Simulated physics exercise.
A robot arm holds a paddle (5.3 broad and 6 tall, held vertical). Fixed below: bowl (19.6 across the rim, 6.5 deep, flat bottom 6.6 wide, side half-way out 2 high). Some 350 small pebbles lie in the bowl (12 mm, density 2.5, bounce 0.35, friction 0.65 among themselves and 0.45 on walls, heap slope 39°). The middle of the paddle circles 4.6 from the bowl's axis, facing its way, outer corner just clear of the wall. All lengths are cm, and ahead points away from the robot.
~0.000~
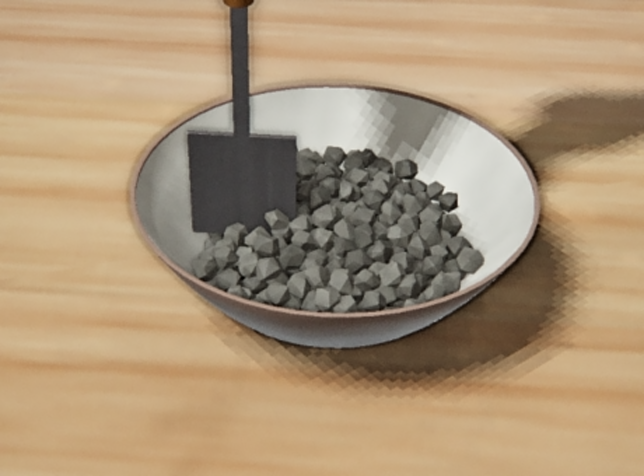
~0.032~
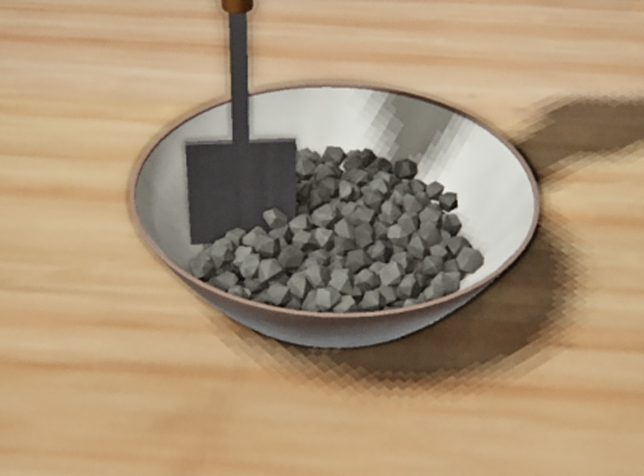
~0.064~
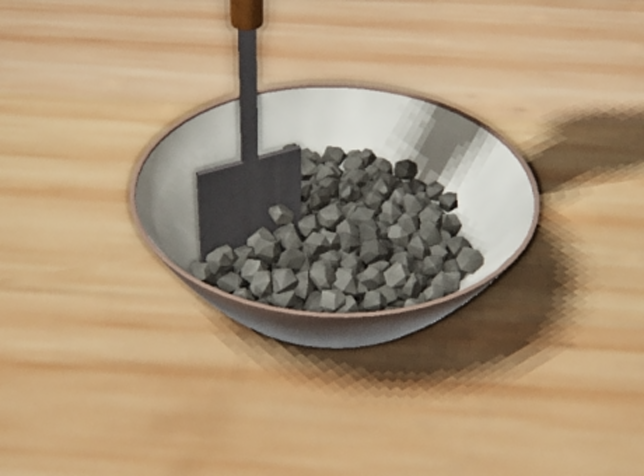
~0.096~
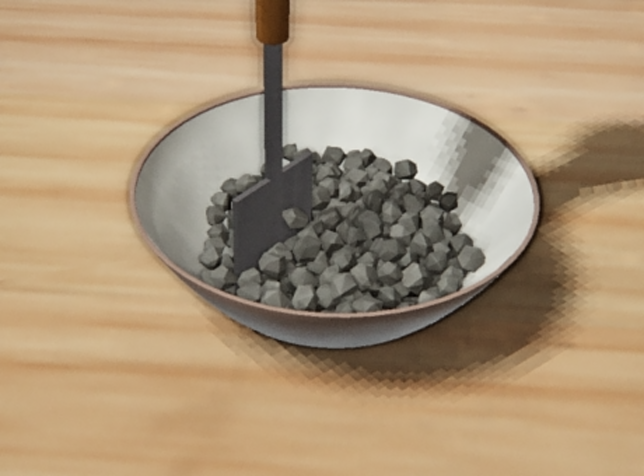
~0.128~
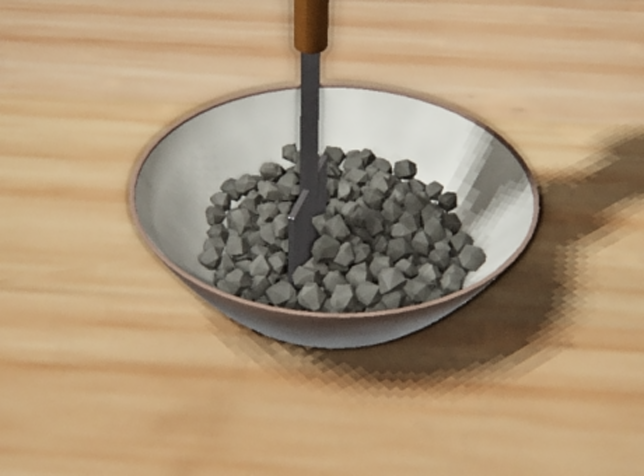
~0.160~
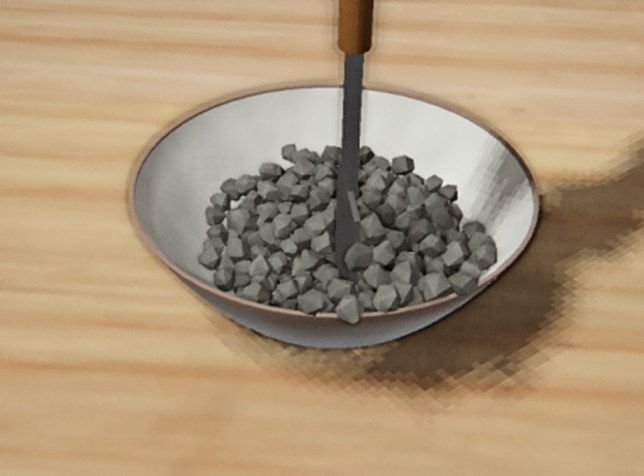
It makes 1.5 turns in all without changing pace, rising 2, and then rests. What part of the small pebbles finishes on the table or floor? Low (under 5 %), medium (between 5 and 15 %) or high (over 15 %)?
A high share, over 15 %, ends on the table or floor.
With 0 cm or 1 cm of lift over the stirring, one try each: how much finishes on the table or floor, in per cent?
Some 40 and 30 per cent.
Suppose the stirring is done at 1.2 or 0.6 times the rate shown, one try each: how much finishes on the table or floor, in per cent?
Some 25 and 10 per cent.
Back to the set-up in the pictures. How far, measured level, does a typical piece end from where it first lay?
Roughly 4 cm.
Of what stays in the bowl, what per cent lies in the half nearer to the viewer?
About 50 per cent.
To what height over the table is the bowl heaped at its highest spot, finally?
Some 6.0 cm.
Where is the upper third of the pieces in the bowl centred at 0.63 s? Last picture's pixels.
At about (326, 256).
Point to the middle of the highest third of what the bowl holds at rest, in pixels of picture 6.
Near (347, 239).
By 0.40 s, 271° round, highest piece 10 above the table; 310 in the bowl, 24 on the table or floor, 18 in flight or on the tool.
By 0.63 s, 81° round, highest piece 8 above the table; 276 in the bowl, 69 on the table or floor, 7 in flight or on the tool.
By 0.95 s, 180° round, highest piece 6 above the table; 273 in the bowl, 79 on the table or floor.
By 1.65 s, 180° round, highest piece 6 above the table; 273 in the bowl, 79 on the table or floor.
Final count, 273 in the bowl, 79 on the table or floor. That is 22 % on the table or floor.
